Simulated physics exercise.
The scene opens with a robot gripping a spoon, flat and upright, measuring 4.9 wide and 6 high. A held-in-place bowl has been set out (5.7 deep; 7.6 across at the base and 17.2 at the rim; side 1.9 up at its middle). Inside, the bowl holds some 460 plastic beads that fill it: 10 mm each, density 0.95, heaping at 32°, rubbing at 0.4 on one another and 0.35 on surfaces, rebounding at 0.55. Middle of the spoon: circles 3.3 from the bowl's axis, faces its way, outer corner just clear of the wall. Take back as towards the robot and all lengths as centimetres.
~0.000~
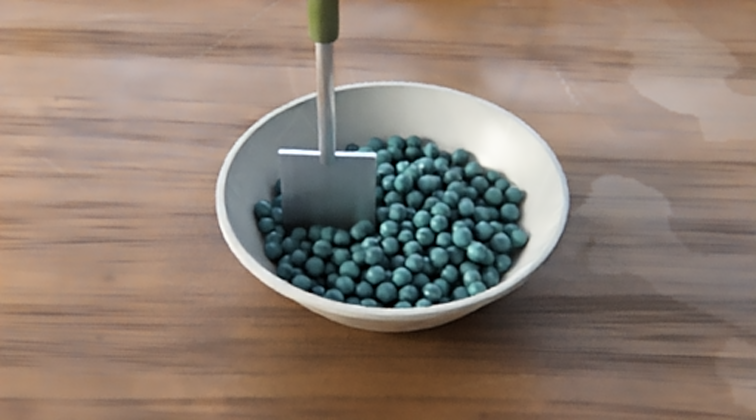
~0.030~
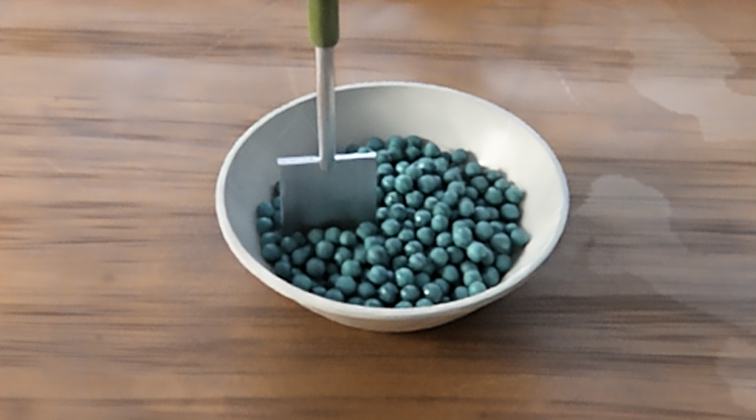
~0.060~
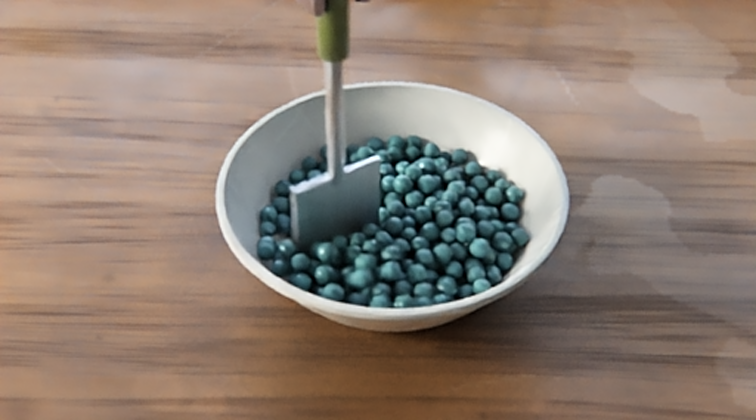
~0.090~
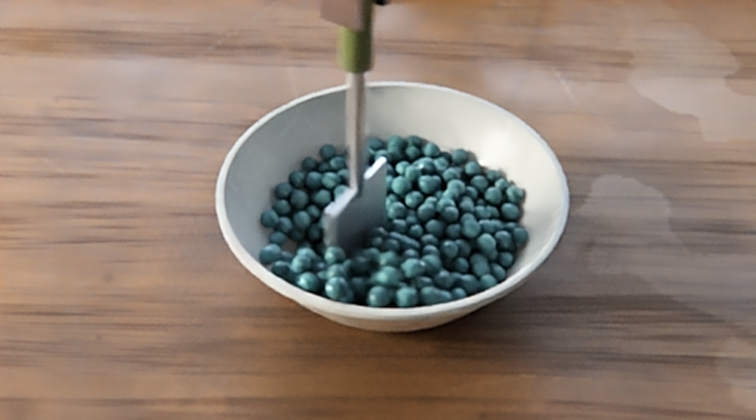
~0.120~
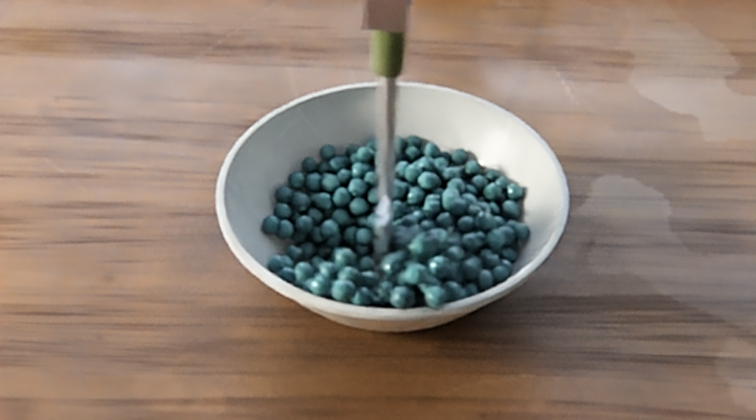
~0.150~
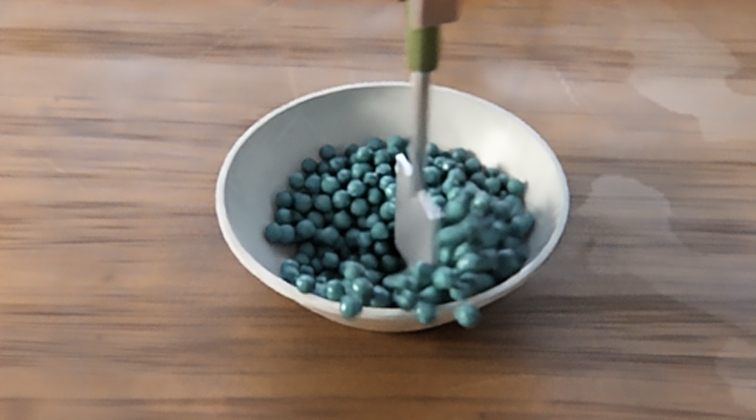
A flat metal spoon with a green handle swept through dark teal beads in a white bowl, turning as it moved from left to right, pushing them into a heap and knocking some over the front rim.
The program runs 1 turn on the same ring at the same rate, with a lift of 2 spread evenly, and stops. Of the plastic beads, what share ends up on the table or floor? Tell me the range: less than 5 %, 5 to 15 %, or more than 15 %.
It falls in the range more than 15 %.
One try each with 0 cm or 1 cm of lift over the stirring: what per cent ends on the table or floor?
Some 35 and 30 per cent.
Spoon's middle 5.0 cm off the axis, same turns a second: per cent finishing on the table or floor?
That would come to roughly 0 percent.
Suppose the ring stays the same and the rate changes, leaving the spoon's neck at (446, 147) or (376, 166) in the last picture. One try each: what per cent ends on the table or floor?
About 30 % for one try and about 10 % for the other, in order.
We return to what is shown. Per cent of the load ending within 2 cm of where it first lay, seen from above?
Something close to 35 percent, I'd say.
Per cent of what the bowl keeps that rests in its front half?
About 45 per cent.
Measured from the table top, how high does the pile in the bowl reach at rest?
I'd say close to 5.5 centimetres.
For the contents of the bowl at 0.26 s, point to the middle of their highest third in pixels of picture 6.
(475, 155), roughly.
By 0.26 s, 204° round, highest piece 13 above the table; 424 in the bowl, 10 on the table or floor, 30 in flight or on the tool.
By 0.36 s, 297° round, highest piece 8 above the table; 381 in the bowl, 48 on the table or floor, 35 in flight or on the tool.
By 0.62 s, 0° round, highest piece 5 above the table; 365 in the bowl, 99 on the table or floor.
By 1.32 s, 0° round, highest piece 5 above the table; 365 in the bowl, 99 on the table or floor.
Final count, 365 in the bowl, 99 on the table or floor. That is 21 % on the table or floor.
